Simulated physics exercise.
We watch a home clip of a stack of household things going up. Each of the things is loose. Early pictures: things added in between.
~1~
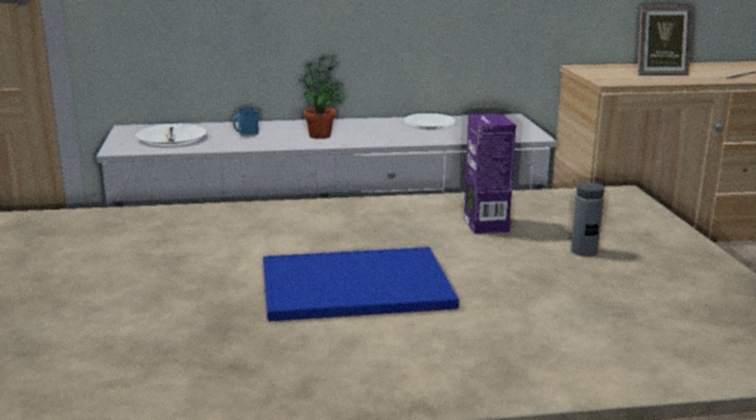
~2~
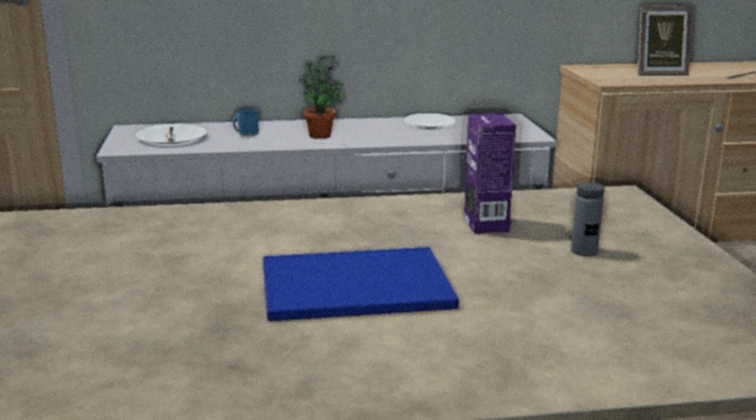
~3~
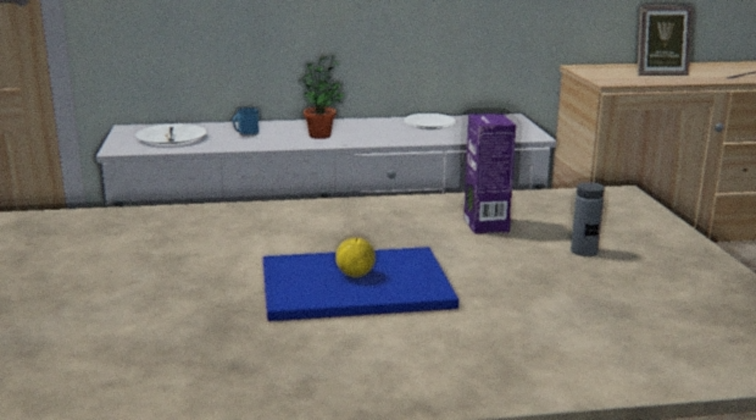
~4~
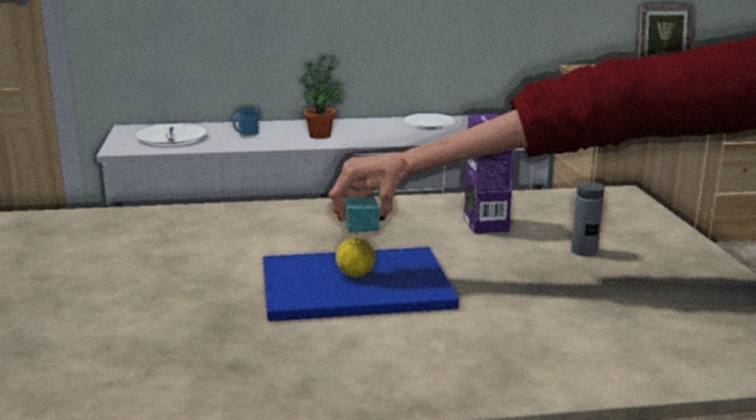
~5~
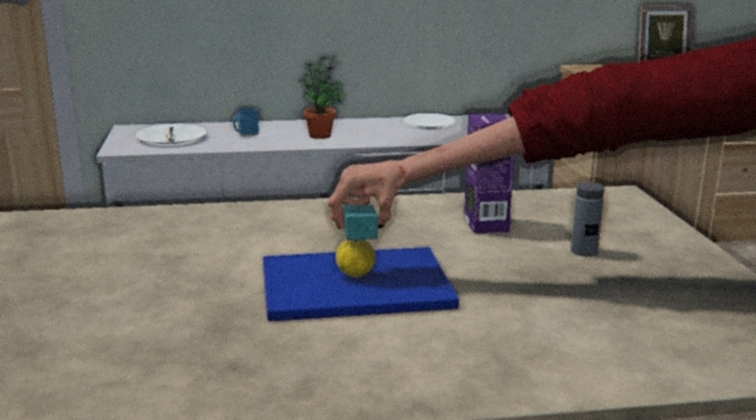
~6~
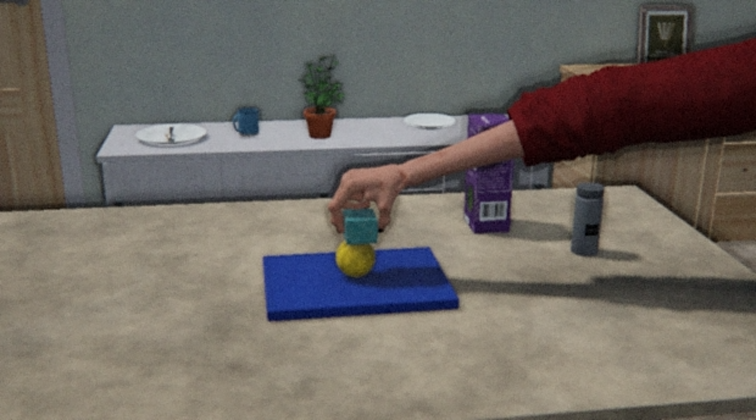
A hand lowers a small turquoise block onto a yellow apple on a blue board.
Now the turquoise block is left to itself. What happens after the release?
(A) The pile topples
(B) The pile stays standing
The pile topples.
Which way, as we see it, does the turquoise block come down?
As we see it, to our right.
Then, 0.40 s after the last picture, turquoise block now fallen.
Then, 0.50 s after the last picture, things are still on the move.
At rest, fallen, turquoise block; the other 4 in place. Seen from the same camera at the end, turquoise block near (430, 260). The pile gives way.
